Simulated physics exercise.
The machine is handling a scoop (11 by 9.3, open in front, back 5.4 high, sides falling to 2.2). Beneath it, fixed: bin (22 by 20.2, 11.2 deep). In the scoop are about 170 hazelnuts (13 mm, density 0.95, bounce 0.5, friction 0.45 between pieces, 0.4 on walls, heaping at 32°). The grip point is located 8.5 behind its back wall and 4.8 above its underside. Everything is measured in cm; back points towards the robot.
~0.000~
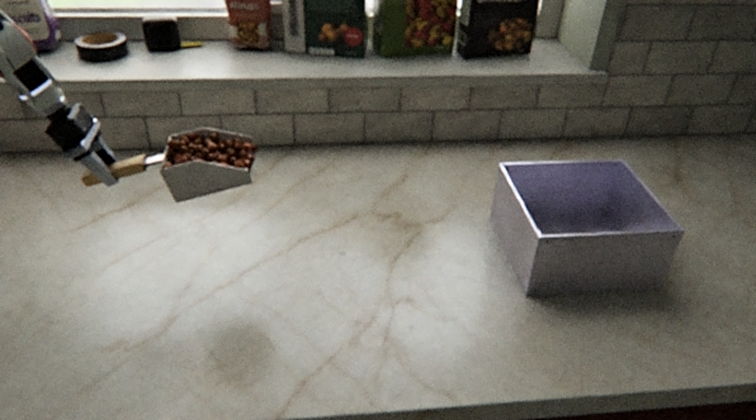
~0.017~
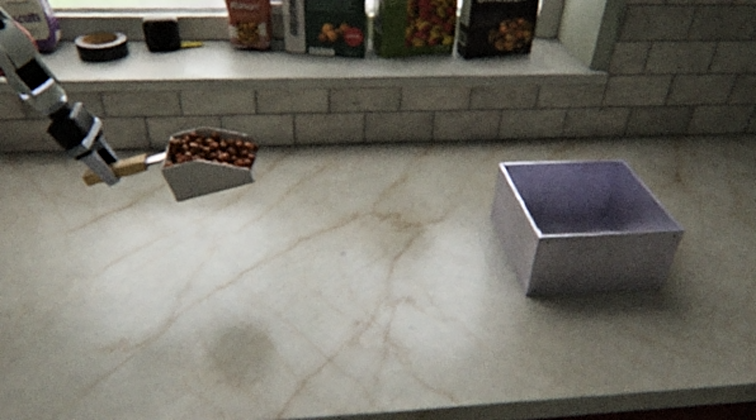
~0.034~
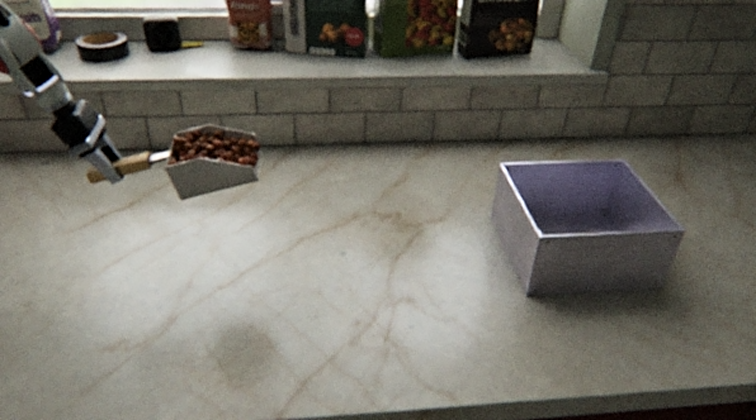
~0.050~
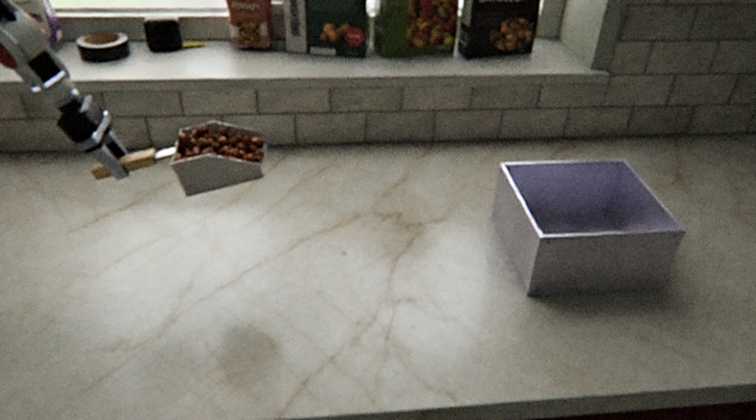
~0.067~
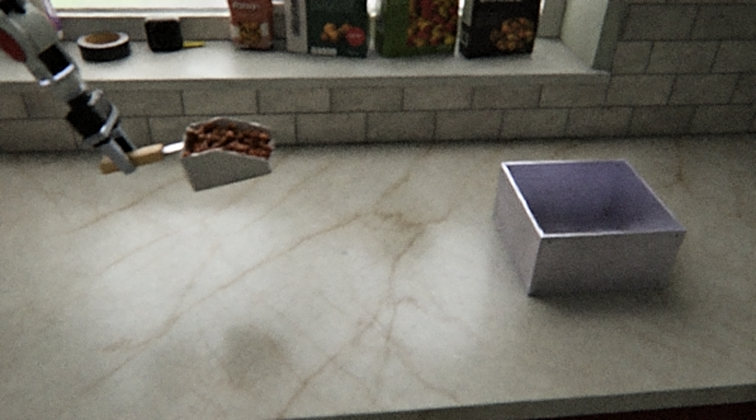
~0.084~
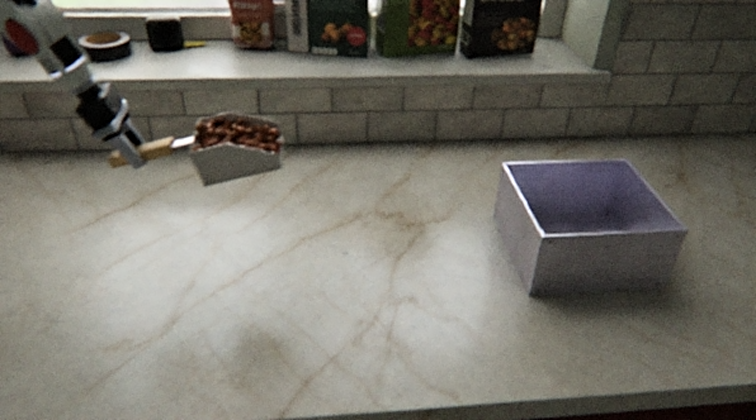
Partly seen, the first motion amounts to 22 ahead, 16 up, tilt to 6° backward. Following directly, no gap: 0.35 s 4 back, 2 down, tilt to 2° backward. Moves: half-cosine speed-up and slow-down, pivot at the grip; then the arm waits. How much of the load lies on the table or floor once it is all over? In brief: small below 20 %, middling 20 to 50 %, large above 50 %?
Large.
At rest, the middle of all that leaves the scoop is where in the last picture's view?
In the final picture, somewhere near (481, 247).
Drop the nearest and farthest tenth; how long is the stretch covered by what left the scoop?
Some 32 cm.
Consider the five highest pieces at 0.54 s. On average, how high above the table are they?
About 32 cm above the table.
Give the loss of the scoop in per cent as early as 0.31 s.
Share gone: Around 20 %.
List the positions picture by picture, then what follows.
The scoop floor at (210, 174), tilted 15° backward; upper third of the load around (199, 151), from x 165 to 255, top at y 135; 171 on the scoop, in the first frame.
The scoop floor at (211, 174), tilted 15° backward; upper third of the load around (200, 151), from x 170 to 255, top at y 135, in the second frame.
The scoop floor at (215, 172), tilted 15° backward; upper third of the load around (204, 150), from x 170 to 255, top at y 135, in the third frame.
The scoop floor at (221, 169), tilted 14° backward; upper third of the load around (210, 146), from x 180 to 260, top at y 130, in the fourth frame.
The scoop floor at (228, 164), tilted 14° backward; upper third of the load around (217, 141), from x 185 to 270, top at y 125, in the fifth frame.
The scoop floor at (238, 159), tilted 13° backward; upper third of the load around (227, 136), from x 195 to 280, top at y 120; 171 on the scoop, in the sixth frame.
After 0.31 s, tilted 6° backward, highest piece 37 above the table; 141 on the scoop, 30 in flight or on a rim.
After 0.54 s, tilted 3° backward, highest piece 31 above the table; 27 on the scoop, 20 in the bin, 124 in flight or on a rim.
After 0.86 s, tilted 2° backward, highest piece 30 above the table; 113 on the table or floor, 27 on the scoop, 23 in the bin, 8 in flight or on a rim.
After 1.91 s, tilted 2° backward, highest piece 30 above the table; 121 on the table or floor, 27 on the scoop, 23 in the bin.
In the end, 121 on the table or floor, 27 on the scoop, 23 in the bin. That is 71 % on the table or floor.
